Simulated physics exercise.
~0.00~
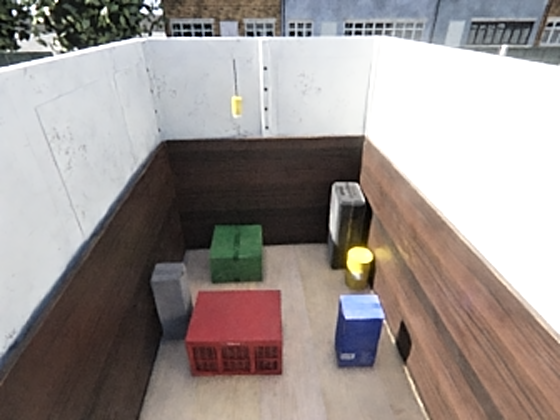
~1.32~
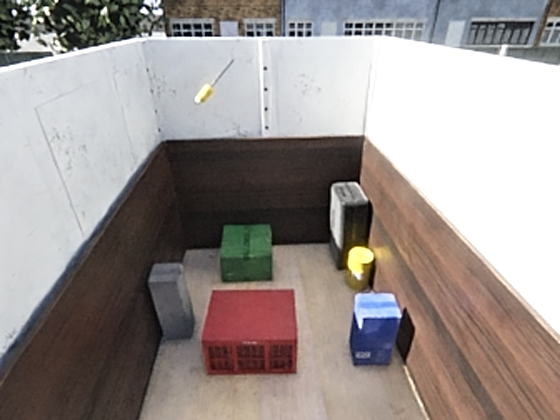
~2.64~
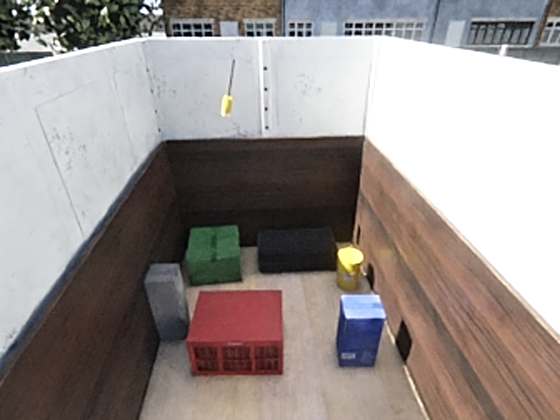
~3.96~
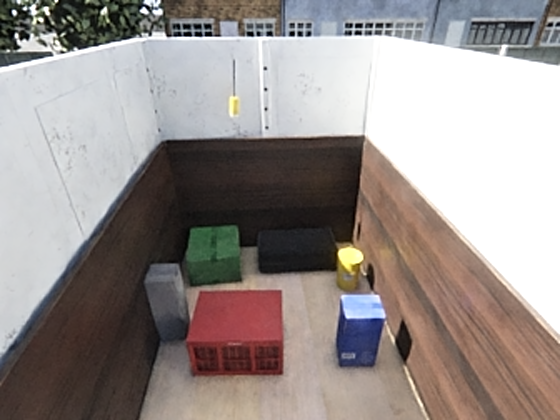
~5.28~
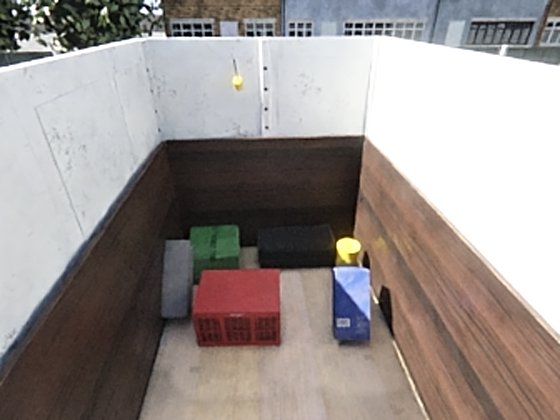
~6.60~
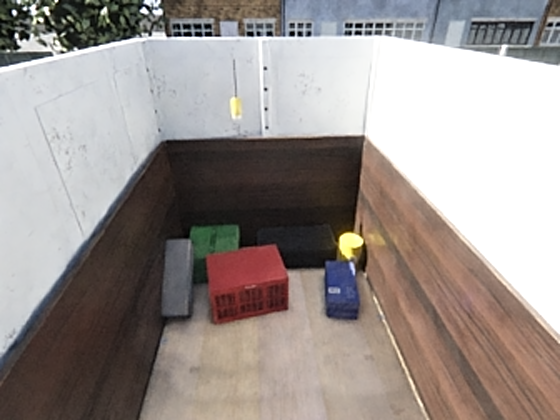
A black case topples onto its side, then boxes slide forward and the blue box falls.
